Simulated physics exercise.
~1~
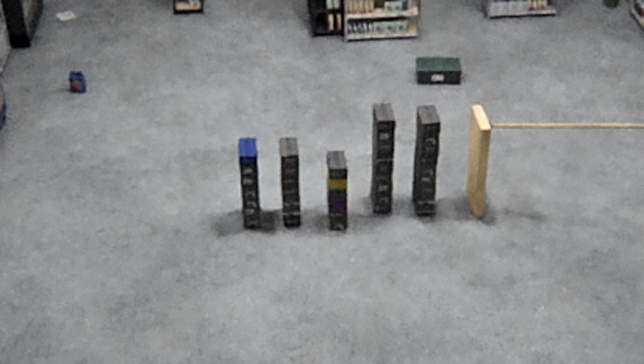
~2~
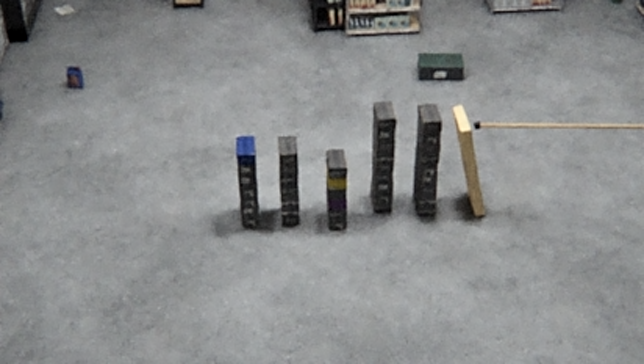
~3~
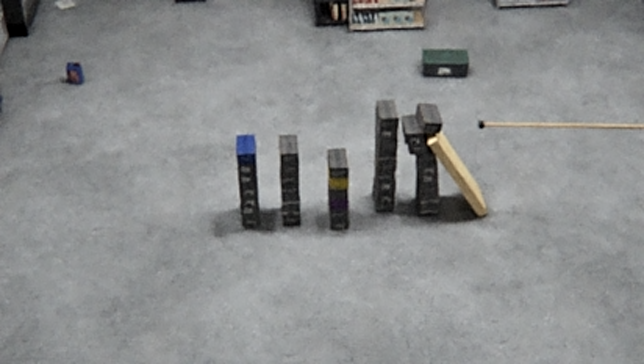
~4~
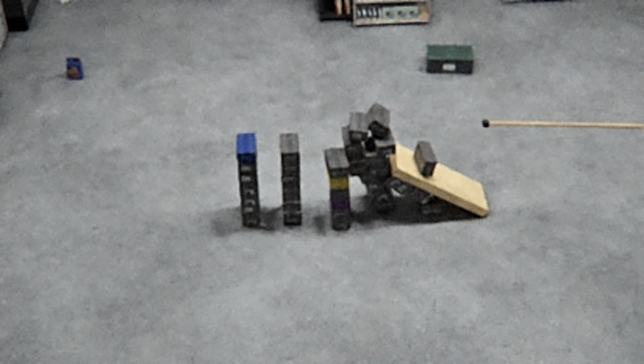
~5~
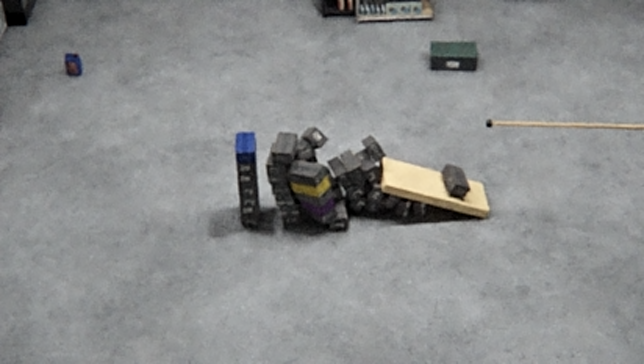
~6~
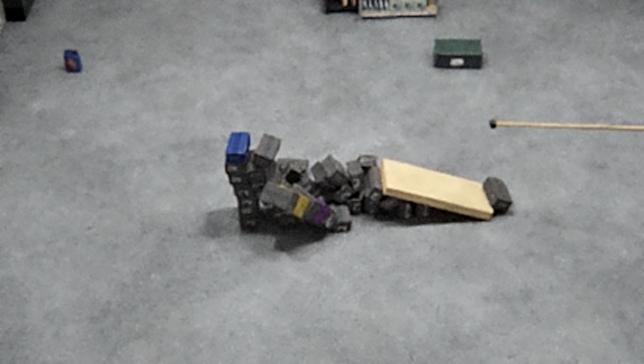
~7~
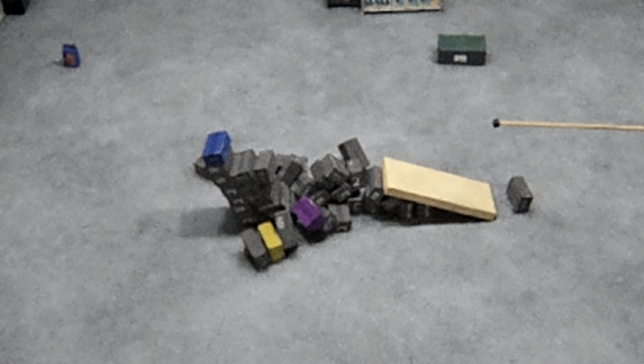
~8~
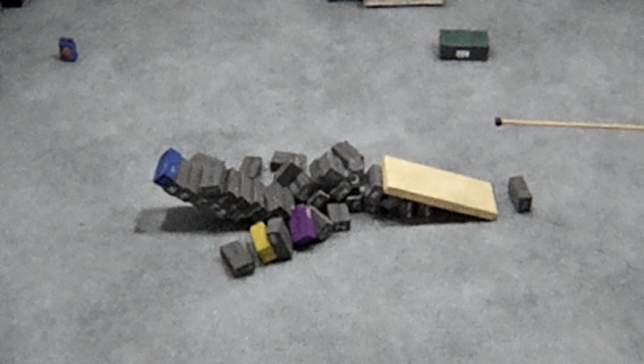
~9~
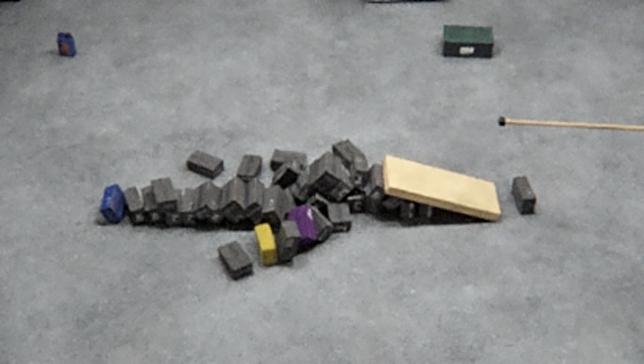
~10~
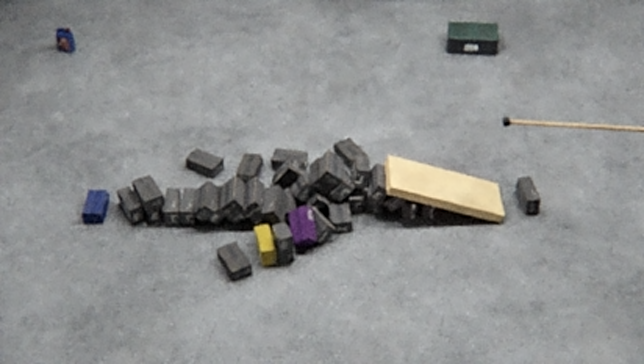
A pole pushed an upright wooden board leftward into a row of five dark box stacks, which toppled one after another until the blue-topped stack fell last, leaving boxes strewn across the gray floor and the board resting at a slant on some.
